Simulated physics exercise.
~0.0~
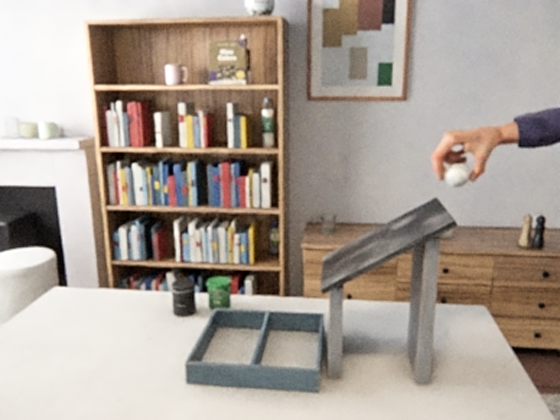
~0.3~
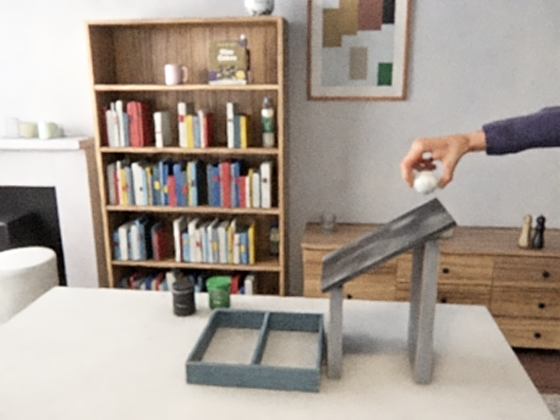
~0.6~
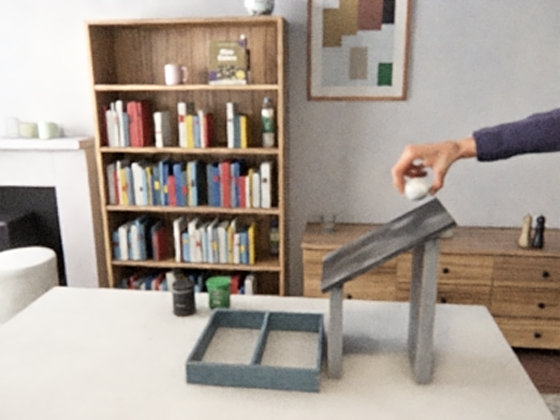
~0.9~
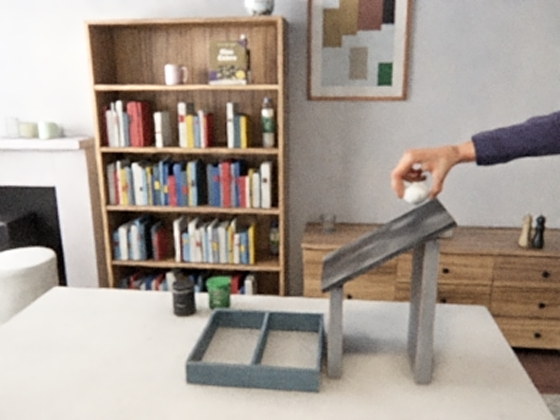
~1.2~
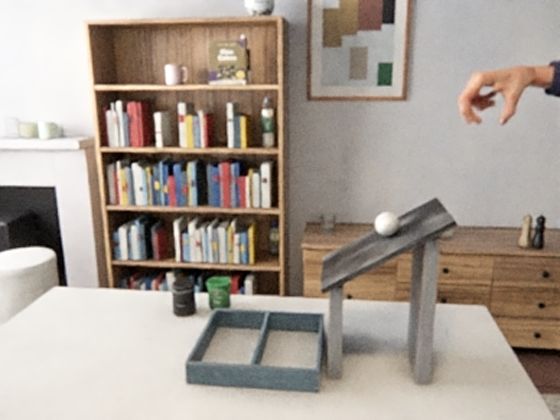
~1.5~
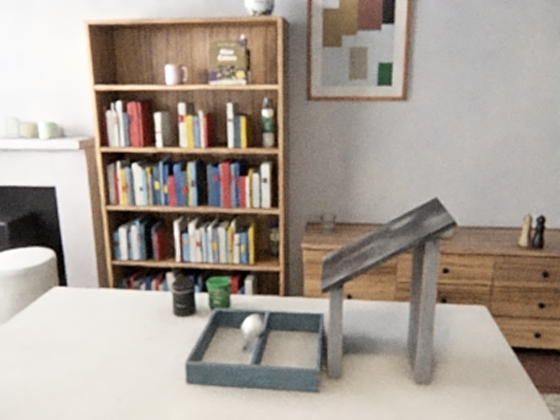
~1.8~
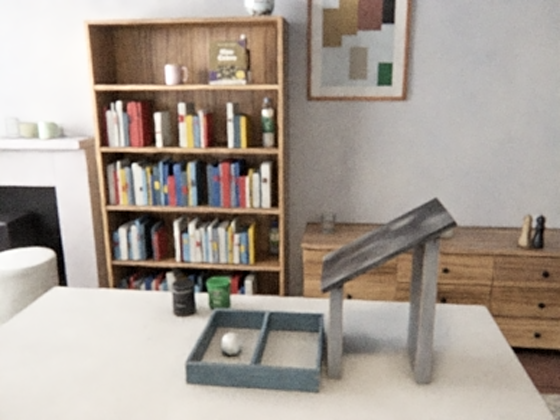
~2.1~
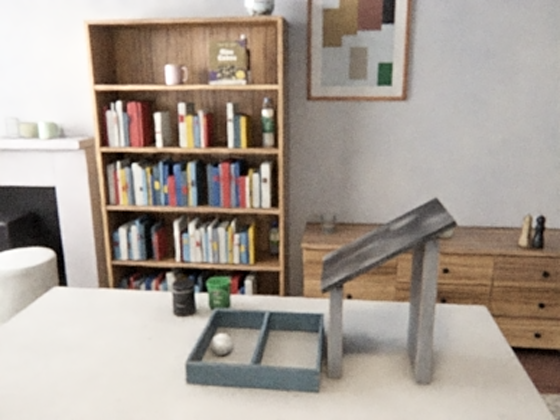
A white ball, released by a hand, rolls down a ramp into the tray's farther bay.
